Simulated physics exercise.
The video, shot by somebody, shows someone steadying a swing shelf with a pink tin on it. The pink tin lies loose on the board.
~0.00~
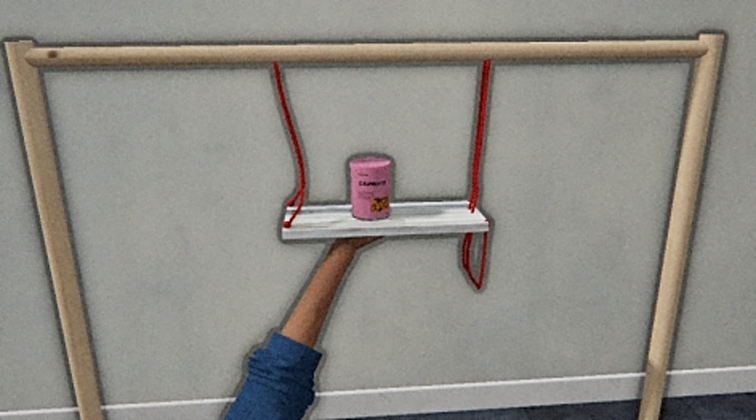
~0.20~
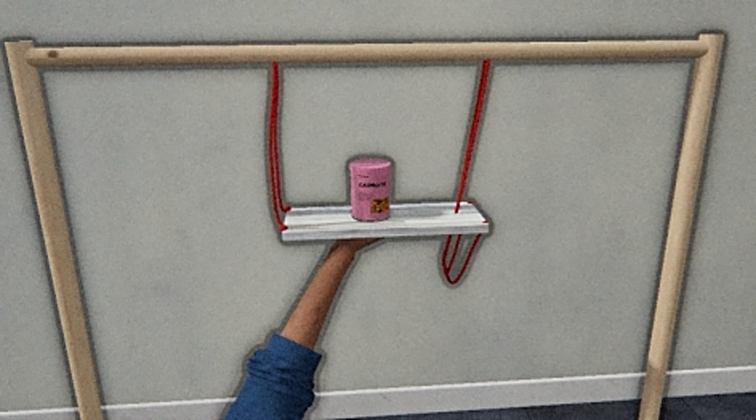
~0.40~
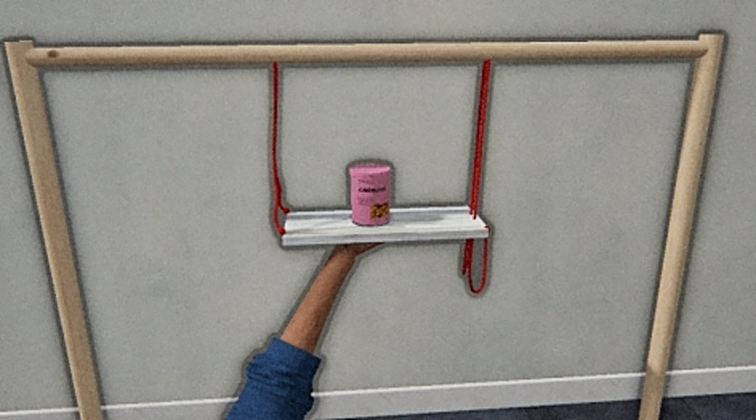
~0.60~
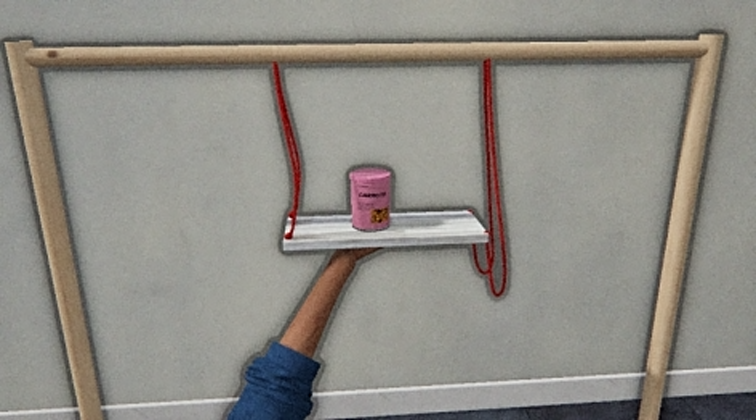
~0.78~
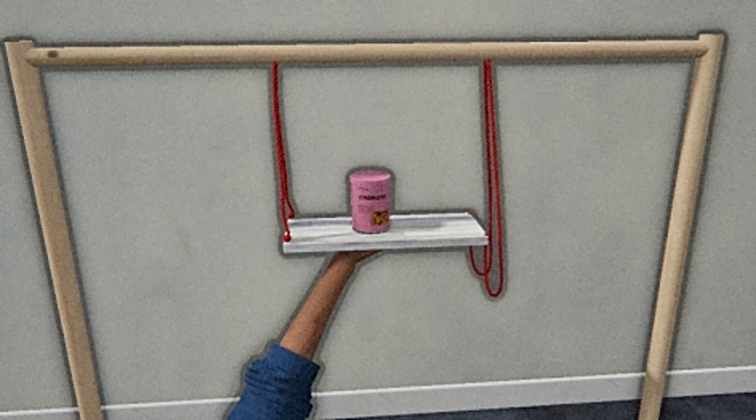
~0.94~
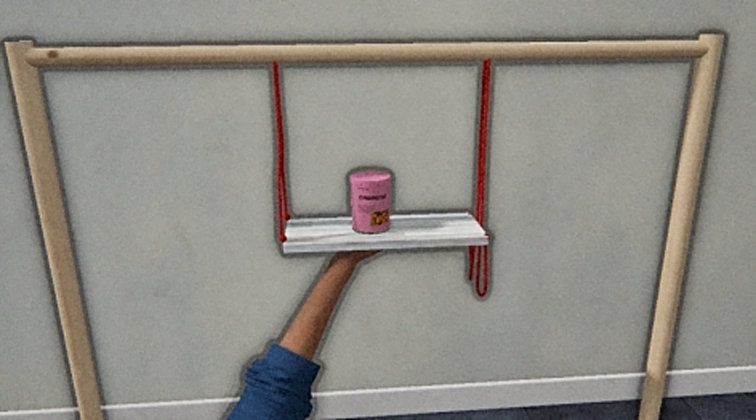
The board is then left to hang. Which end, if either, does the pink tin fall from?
The right end.
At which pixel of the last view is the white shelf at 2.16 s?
(443, 260), roughly.
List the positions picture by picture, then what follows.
Pink tin (371, 189); white shelf (387, 231), in the first frame.
Pink tin (371, 190), in the second frame.
Pink tin (371, 195), in the third frame.
Pink tin (371, 200); white shelf (387, 243), in the fourth frame.
Pink tin (371, 202), in the fifth frame.
Pink tin (371, 202); white shelf (387, 245); left shoelaces almost straight; right shoelaces slack, hanging in a loop, in the sixth frame.
After 1.54 s, board tipped 45° down to the right; tin on the floor.
In the end, board tipped 44° down to the right; tin on the floor. The pink tin tumbles from the right end.
